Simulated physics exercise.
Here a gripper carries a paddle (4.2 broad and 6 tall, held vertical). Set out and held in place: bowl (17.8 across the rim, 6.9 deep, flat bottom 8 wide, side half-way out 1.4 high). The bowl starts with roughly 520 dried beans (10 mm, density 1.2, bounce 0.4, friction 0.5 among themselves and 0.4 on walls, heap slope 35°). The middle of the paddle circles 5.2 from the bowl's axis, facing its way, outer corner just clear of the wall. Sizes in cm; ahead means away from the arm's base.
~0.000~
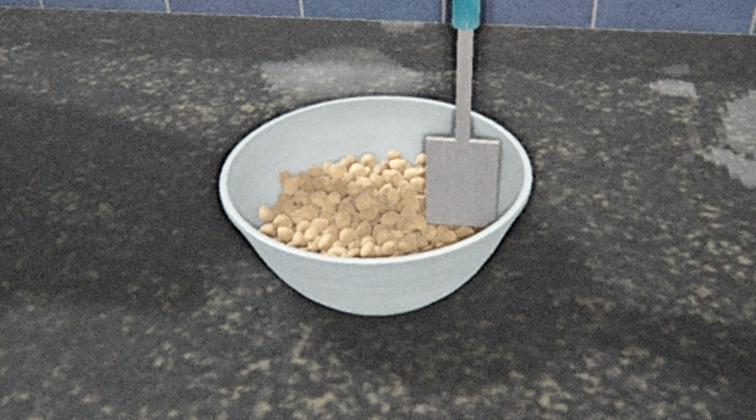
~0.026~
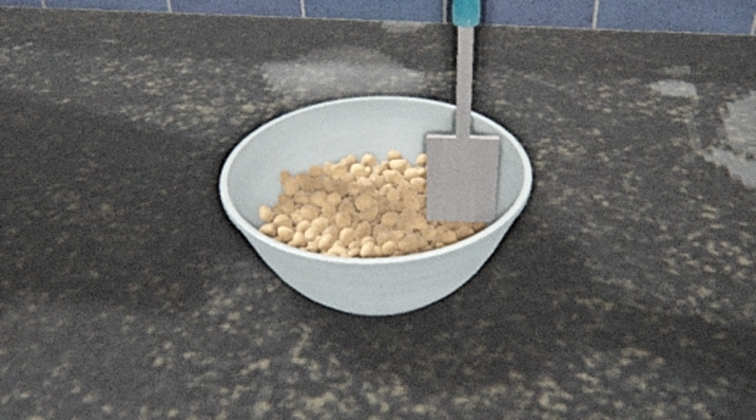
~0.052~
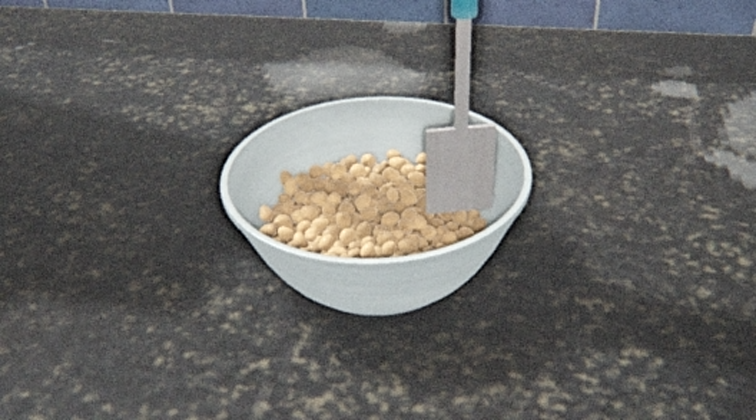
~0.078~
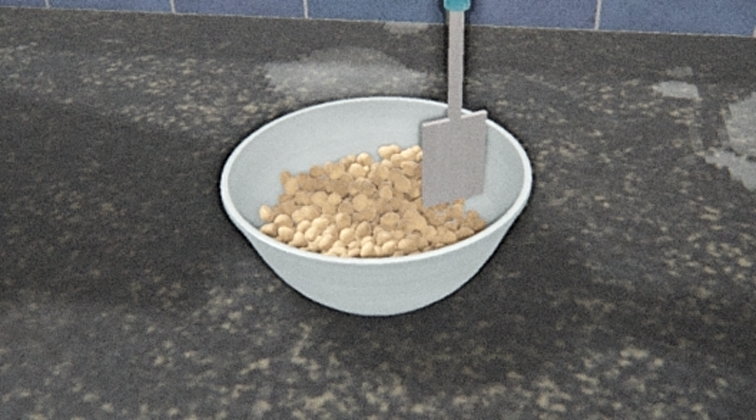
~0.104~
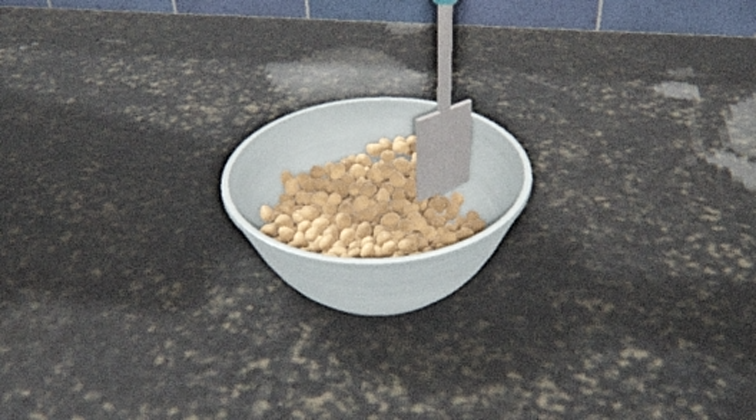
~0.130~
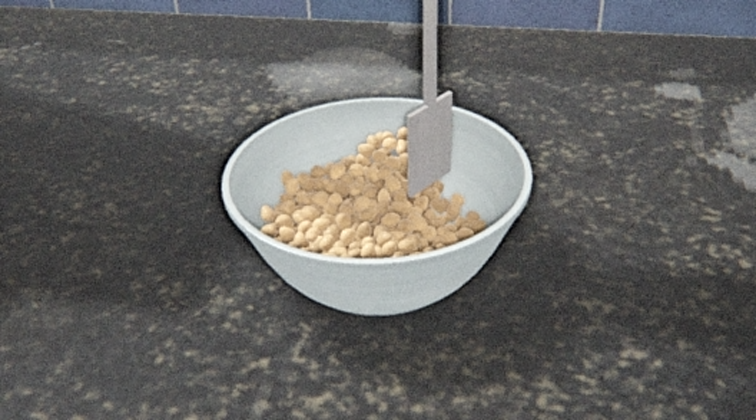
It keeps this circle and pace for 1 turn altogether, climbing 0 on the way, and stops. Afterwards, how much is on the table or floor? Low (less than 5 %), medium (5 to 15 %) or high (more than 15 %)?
Answer: Medium; 5 to 15 % of the dried beans finish on the table or floor.
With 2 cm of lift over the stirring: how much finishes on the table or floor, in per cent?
About 0 per cent.
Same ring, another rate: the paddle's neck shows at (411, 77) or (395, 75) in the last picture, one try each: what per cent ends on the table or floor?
Some 15 and 15 per cent.
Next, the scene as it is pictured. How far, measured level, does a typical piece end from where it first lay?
Some 1 cm.
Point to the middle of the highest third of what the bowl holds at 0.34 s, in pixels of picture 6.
Near (319, 223).
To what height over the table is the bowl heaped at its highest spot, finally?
About 7.0 cm.
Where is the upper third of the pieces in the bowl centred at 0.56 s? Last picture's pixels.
Near (421, 242).
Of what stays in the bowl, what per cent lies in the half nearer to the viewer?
About 40 per cent.
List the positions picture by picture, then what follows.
In the first picture, paddle neck at (463, 117), 0° round; upper third of the load around (367, 214), from x 265 to 480, top at y 155; 524 in the bowl.
In the second picture, paddle neck at (463, 114), 5° round; upper third of the load around (367, 215), from x 265 to 480, top at y 155.
In the third picture, paddle neck at (462, 105), 17° round; upper third of the load around (368, 211), from x 265 to 480, top at y 155.
In the fourth picture, paddle neck at (455, 96), 31° round; upper third of the load around (371, 207), from x 265 to 480, top at y 140.
In the fifth picture, paddle neck at (444, 88), 45° round; upper third of the load around (372, 208), from x 265 to 475, top at y 125.
In the sixth picture, paddle neck at (430, 82), 59° round; upper third of the load around (371, 208), from x 270 to 475, top at y 115; 524 in the bowl.
After 0.34 s, 175° round, highest piece 9 above the table; 514 in the bowl, 1 on the table or floor, 9 in flight or on the tool.
After 0.56 s, 291° round, highest piece 9 above the table; 496 in the bowl, 23 on the table or floor, 5 in flight or on the tool.
After 0.87 s, 0° round, highest piece 7 above the table; 481 in the bowl, 42 on the table or floor, 1 in flight or on the tool.
After 1.57 s, 0° round, highest piece 7 above the table; 481 in the bowl, 43 on the table or floor.
At rest, 481 in the bowl, 43 on the table or floor. That is 8 % on the table or floor.
